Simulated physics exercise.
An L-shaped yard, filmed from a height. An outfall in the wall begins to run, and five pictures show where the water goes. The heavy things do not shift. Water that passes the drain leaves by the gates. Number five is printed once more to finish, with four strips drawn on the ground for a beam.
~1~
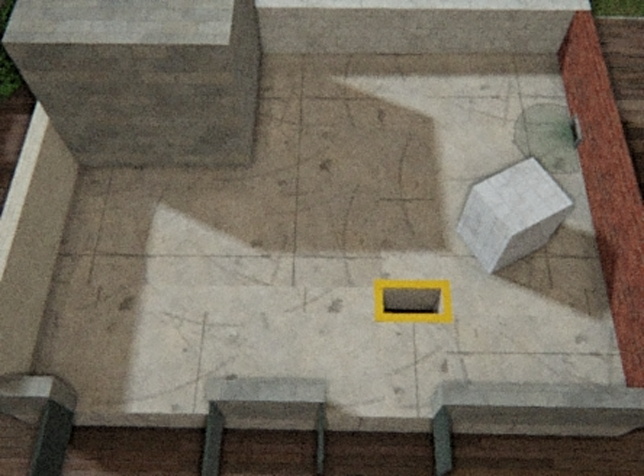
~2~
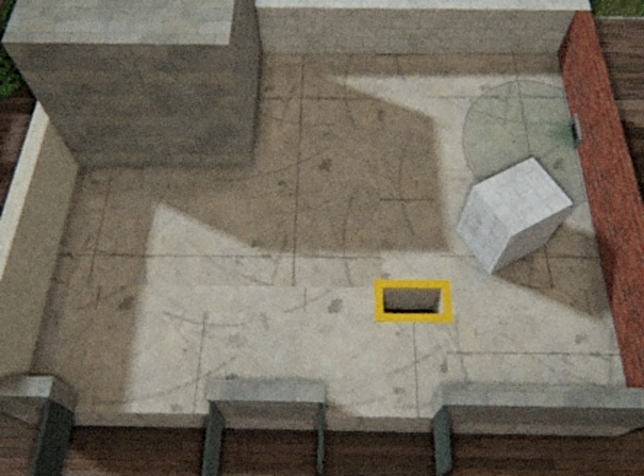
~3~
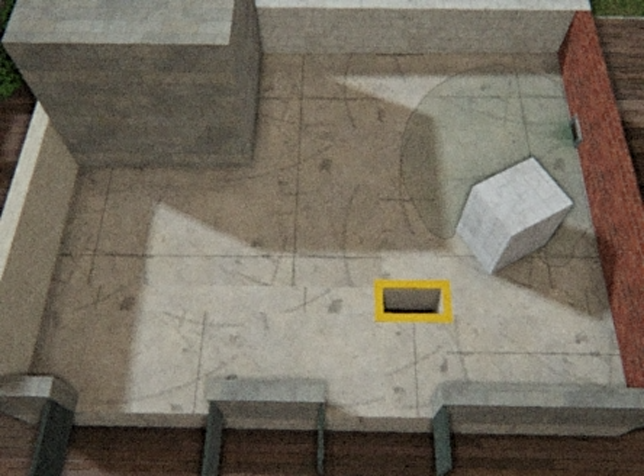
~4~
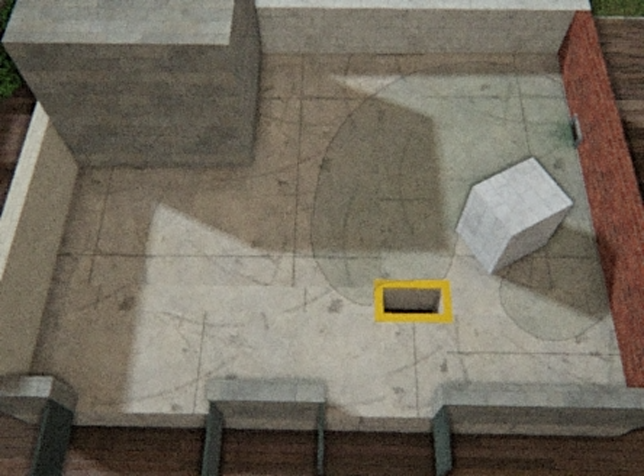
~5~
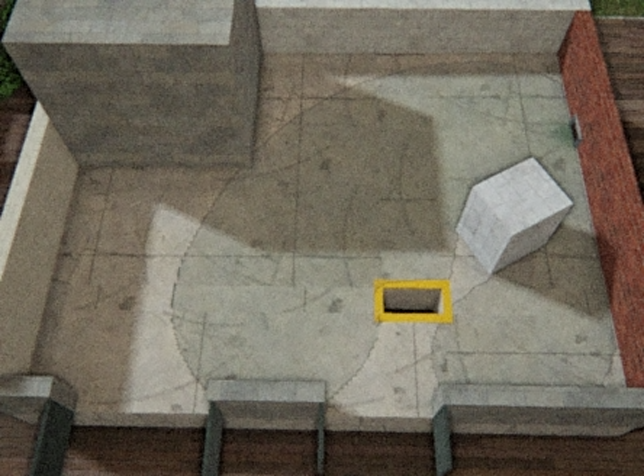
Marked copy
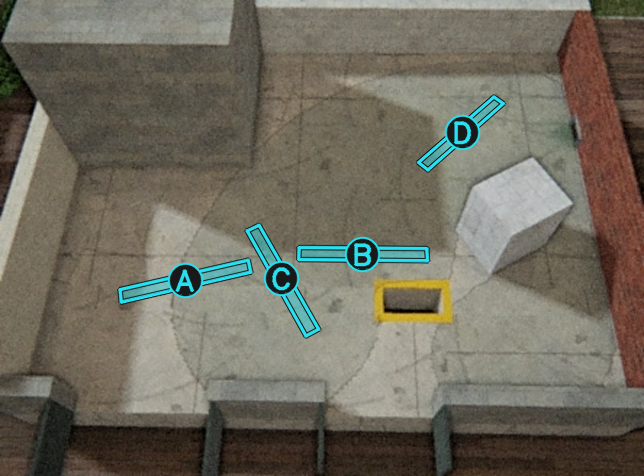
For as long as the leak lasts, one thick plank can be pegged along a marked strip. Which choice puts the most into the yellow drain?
I would pick place D.
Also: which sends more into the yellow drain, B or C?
Here it is place C.
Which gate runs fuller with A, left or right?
The left one.
On the marked copy, A from (120, 295) to (249, 266); B from (298, 253) to (427, 254); C from (253, 228) to (312, 332); D from (423, 166) to (498, 100).
For place A, about 10 % of the stream goes into the yellow drain, about 89 % out by the gates.
For place B, about 7 % of the stream goes into the yellow drain, about 93 % out by the gates.
For place C, about 10 % of the stream goes into the yellow drain, about 89 % out by the gates.
For place D, about 16 % of the stream goes into the yellow drain, about 83 % out by the gates.
